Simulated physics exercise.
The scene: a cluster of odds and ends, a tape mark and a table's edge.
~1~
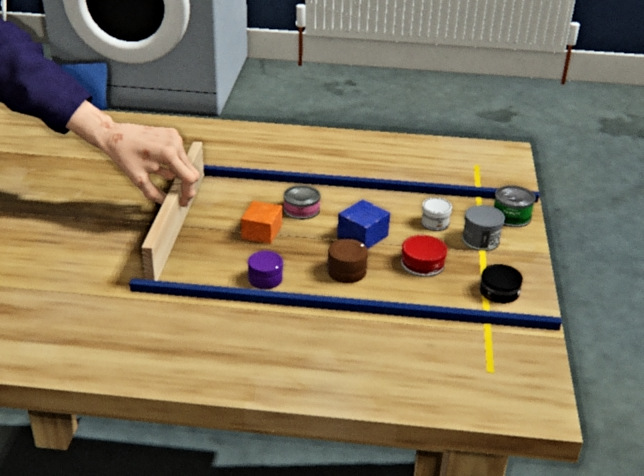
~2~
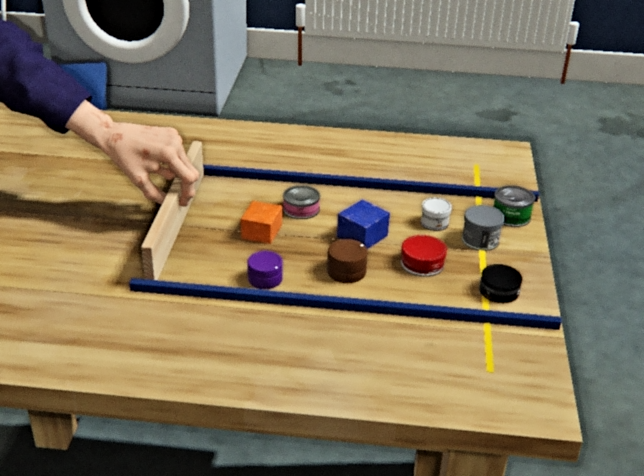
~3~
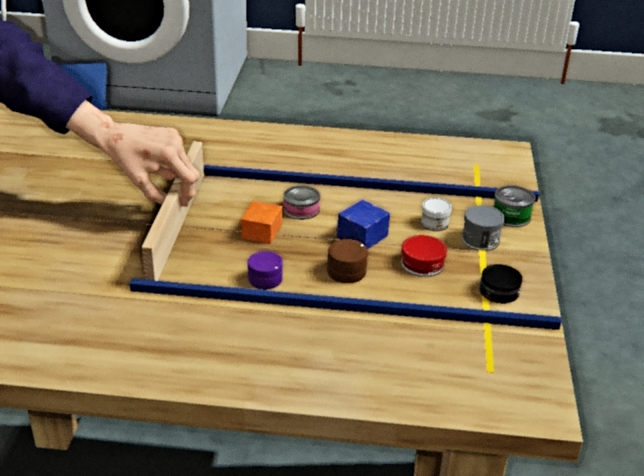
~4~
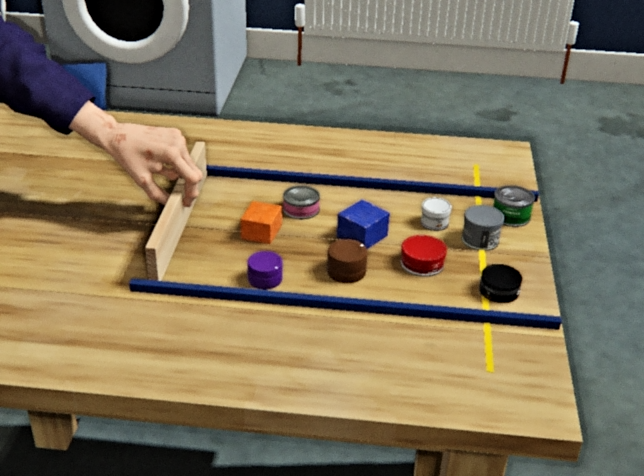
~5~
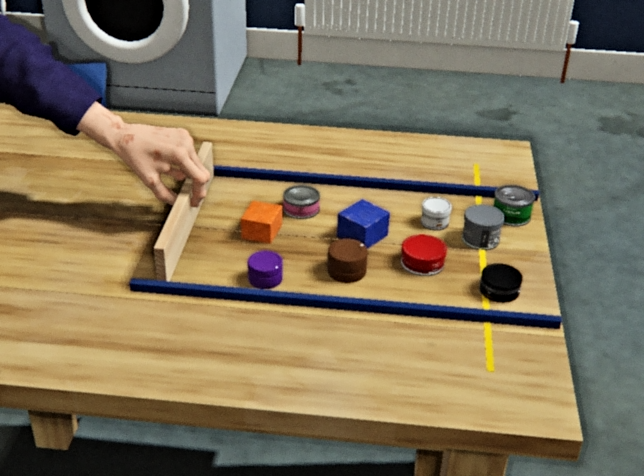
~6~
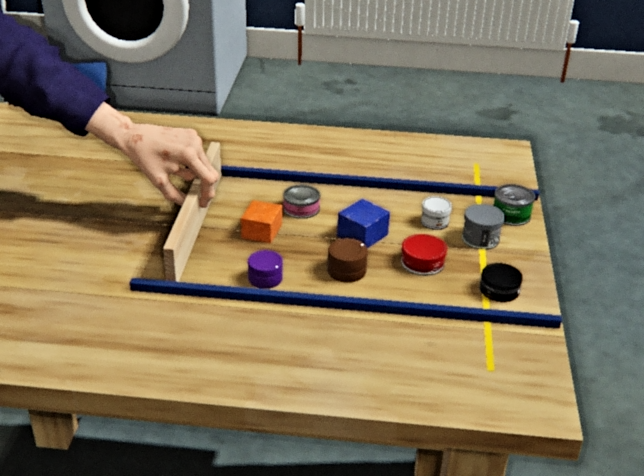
A hand holding a wooden board stayed still at first, then slid it slightly to the right between two blue rails, while the colourful tins, tubs and blocks ahead of it sat unmoved.
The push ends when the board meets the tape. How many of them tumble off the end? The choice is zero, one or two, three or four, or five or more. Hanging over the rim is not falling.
As it turns out, the number that fall off is one or two.
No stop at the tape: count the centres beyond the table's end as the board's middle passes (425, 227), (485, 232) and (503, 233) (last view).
The counts: 0, 1 and 5.
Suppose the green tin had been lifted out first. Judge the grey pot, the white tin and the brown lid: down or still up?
The grey pot tumbles off, the white tin survives, the brown lid stays on.
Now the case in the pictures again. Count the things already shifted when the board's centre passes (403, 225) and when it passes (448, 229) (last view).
First 8, then 10.
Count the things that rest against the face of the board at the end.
That makes 4.
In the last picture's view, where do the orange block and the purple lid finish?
The orange block stops around (499, 240); the purple lid around (505, 298).
A little later, none off yet; green tin at rest near (513, 205); black tub at rest near (501, 283); grey pot at rest near (483, 227).
Next, none off yet; green tin at rest near (513, 205); black tub at rest near (501, 283); grey pot shifted about its own width near (518, 229).
When it is over, the number that fall off is one or two; down, grey pot.
